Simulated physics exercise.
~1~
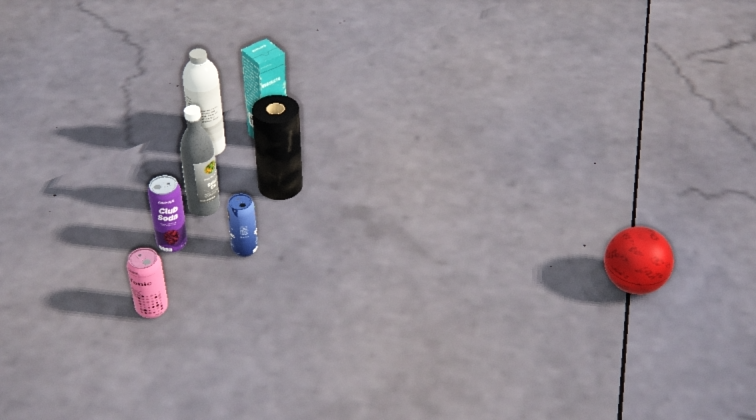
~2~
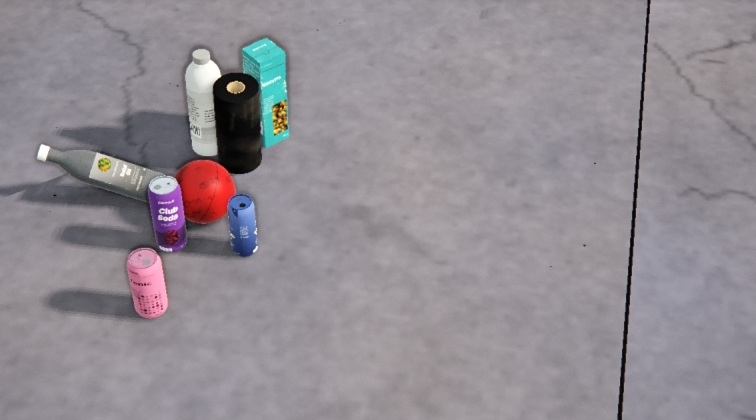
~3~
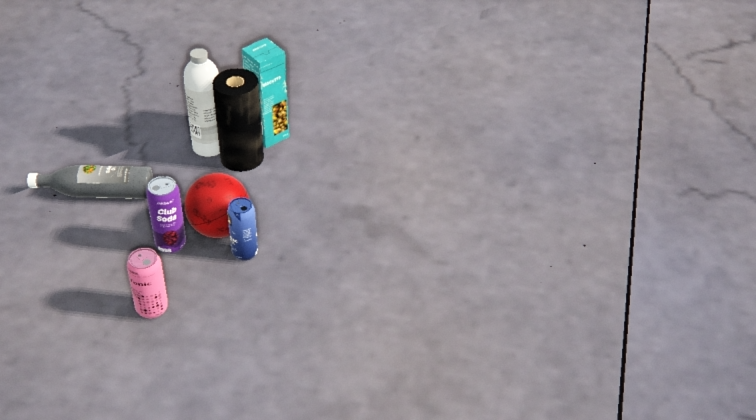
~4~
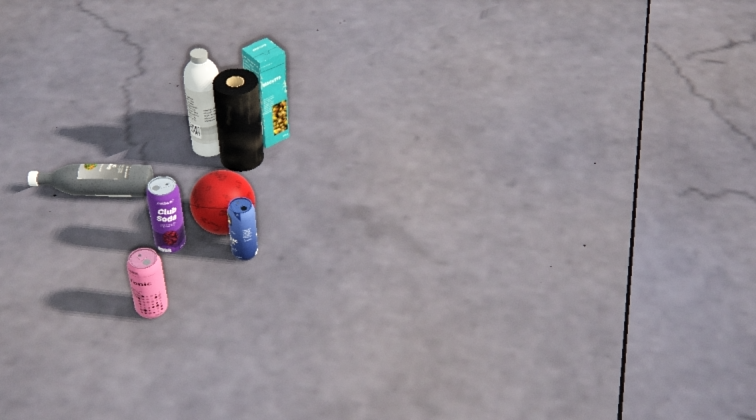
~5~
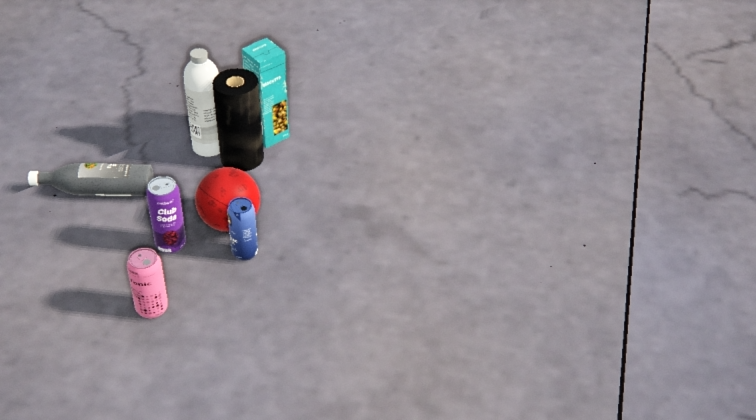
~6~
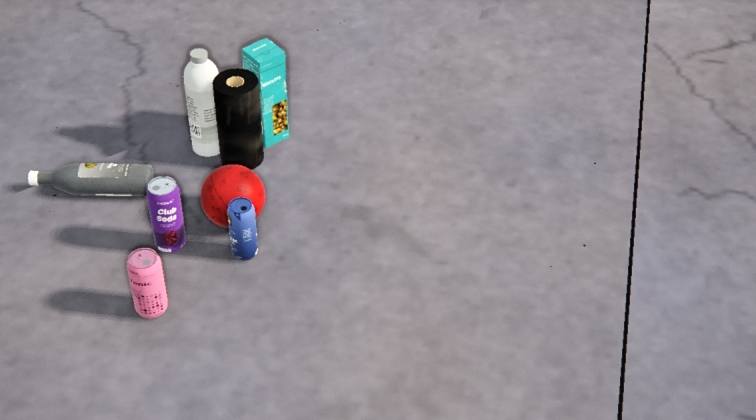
In the video, a red ball moves left into a group of standing bottles, cans, a carton and a black roll, and the grey bottle topples. The black roll shifts left but stays upright, and the ball drifts slightly right, ending behind the blue can.
